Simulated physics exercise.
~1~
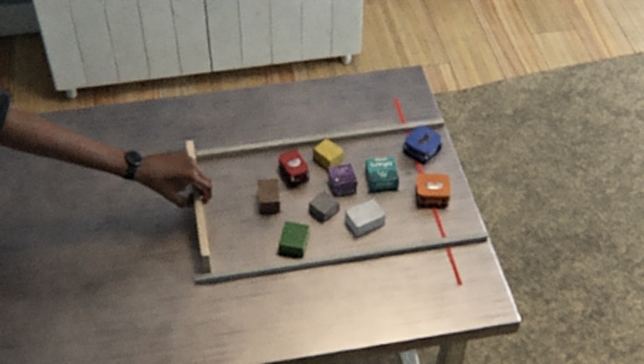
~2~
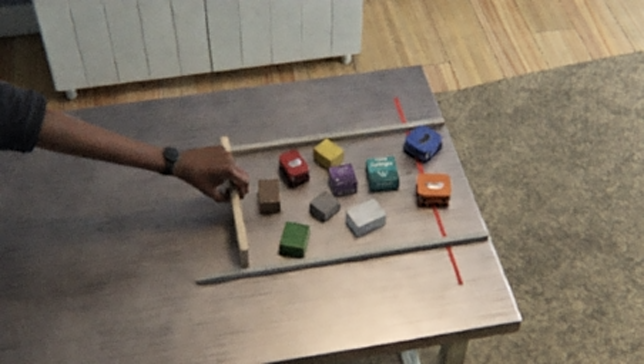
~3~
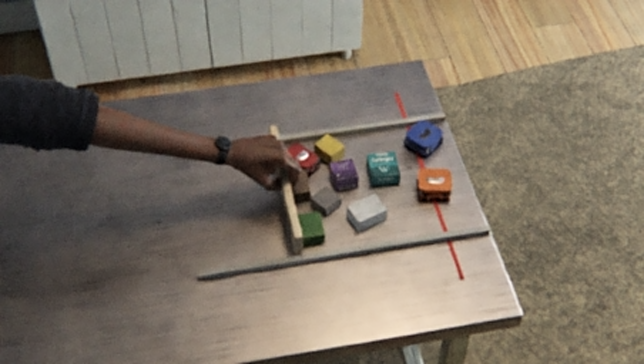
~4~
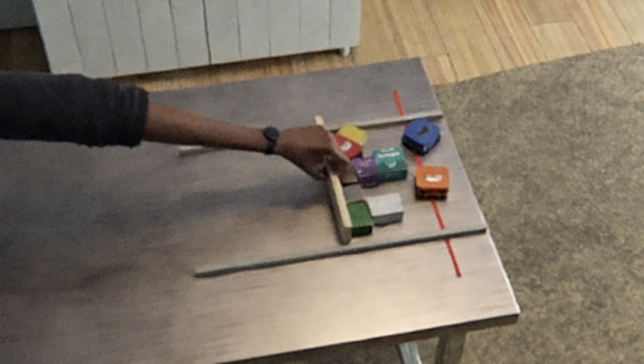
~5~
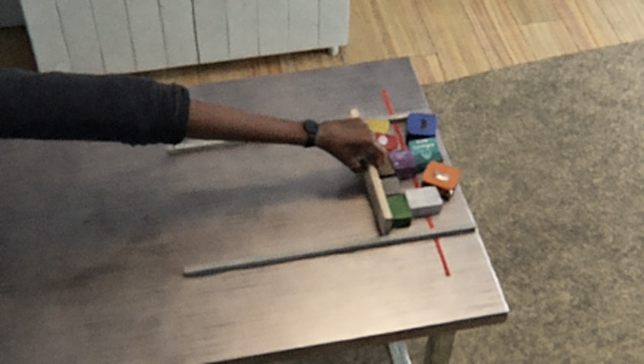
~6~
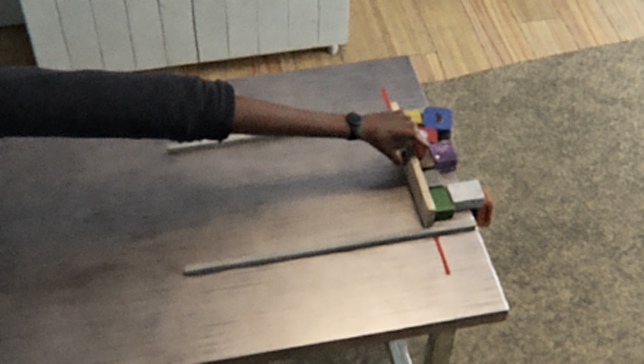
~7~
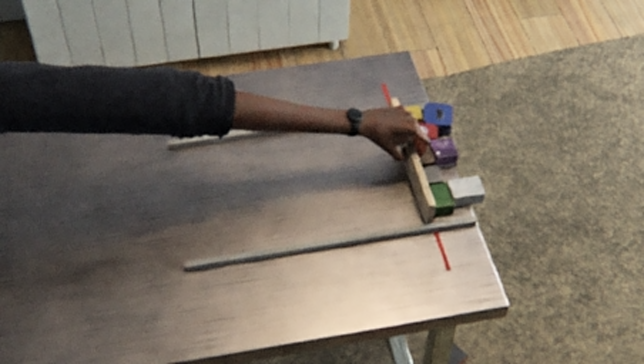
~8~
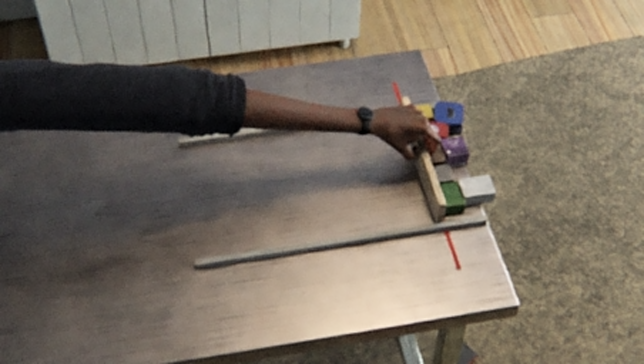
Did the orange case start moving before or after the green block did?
The orange case started moving after the green block. The green block was already being pushed along while the orange case was still sitting in its place near the red tape.
